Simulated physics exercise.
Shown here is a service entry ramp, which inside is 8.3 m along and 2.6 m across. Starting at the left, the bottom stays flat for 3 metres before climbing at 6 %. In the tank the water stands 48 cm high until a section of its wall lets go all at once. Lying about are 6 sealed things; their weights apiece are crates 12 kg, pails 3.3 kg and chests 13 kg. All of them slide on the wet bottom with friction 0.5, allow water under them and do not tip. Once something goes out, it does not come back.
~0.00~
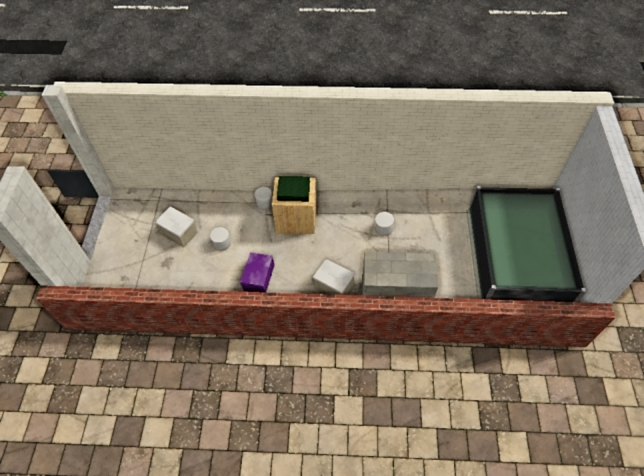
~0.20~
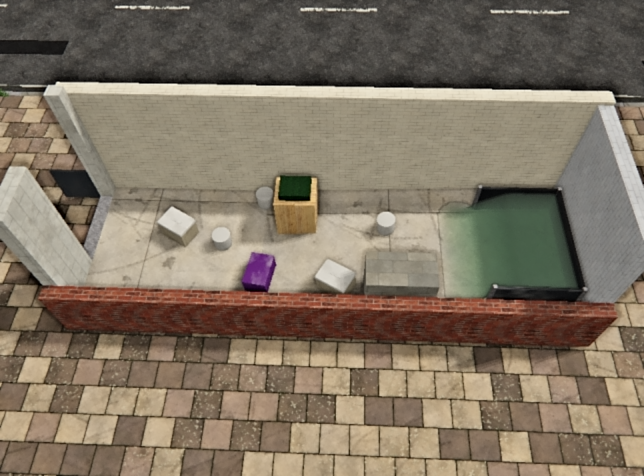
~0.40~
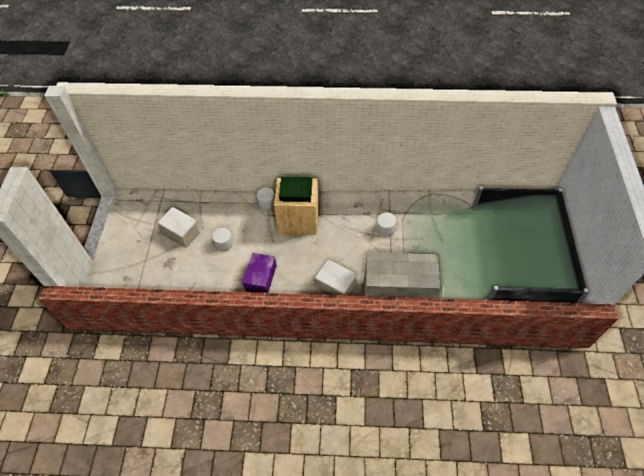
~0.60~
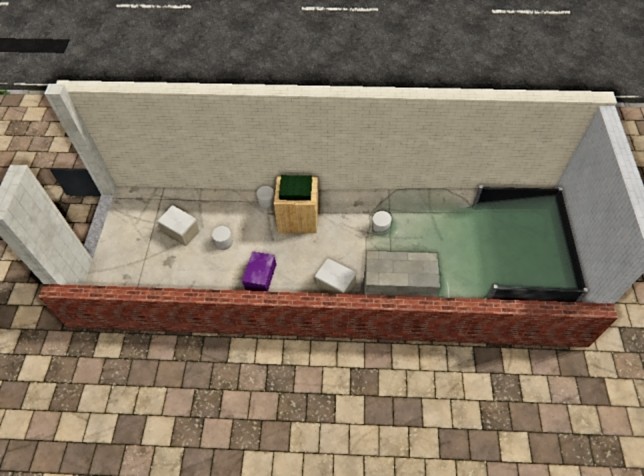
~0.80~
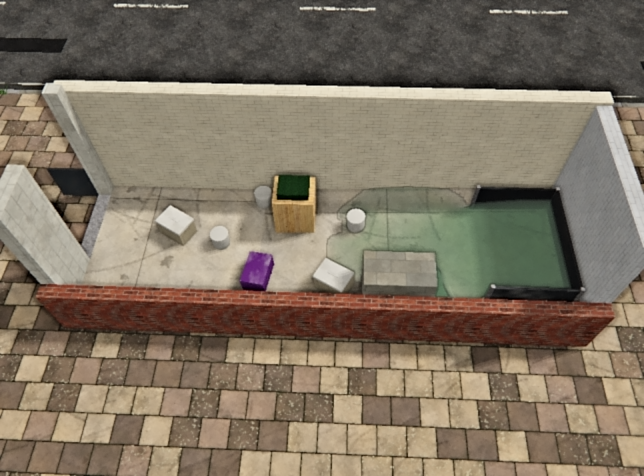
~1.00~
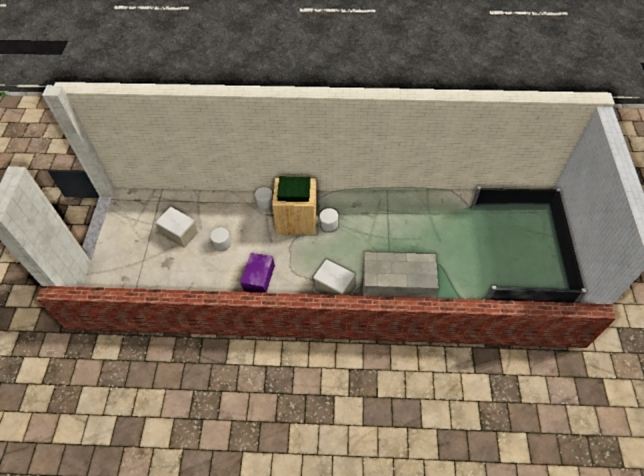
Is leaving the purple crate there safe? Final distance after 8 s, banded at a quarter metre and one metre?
Over a metre.
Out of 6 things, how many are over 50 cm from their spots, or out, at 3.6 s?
The answer is 6.
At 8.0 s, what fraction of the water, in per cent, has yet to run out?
Roughly 58 percent.
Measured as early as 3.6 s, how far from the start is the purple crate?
Displacement near 250 cm.
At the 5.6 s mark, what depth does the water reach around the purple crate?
9 cm, roughly.
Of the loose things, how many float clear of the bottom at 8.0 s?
The count is 0.
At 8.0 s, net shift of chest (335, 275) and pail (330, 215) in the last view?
Taking them in the order asked, one is washed out, then the other is washed out.
After 1.6 s the purple crate is near (240, 273), 0.3 m from its start, aground; 0 of 6 are out; 1 afloat.
After 3.6 s the purple crate is near (112, 283), 2.4 m from its start, afloat; 1 of 6 are out; 4 afloat.
After 5.6 s the purple crate is near (96, 246), 2.9 m from its start, afloat; 4 of 6 are out; 2 afloat.
After 8.0 s the purple crate has gone out; 6 of 6 are out; 0 afloat.
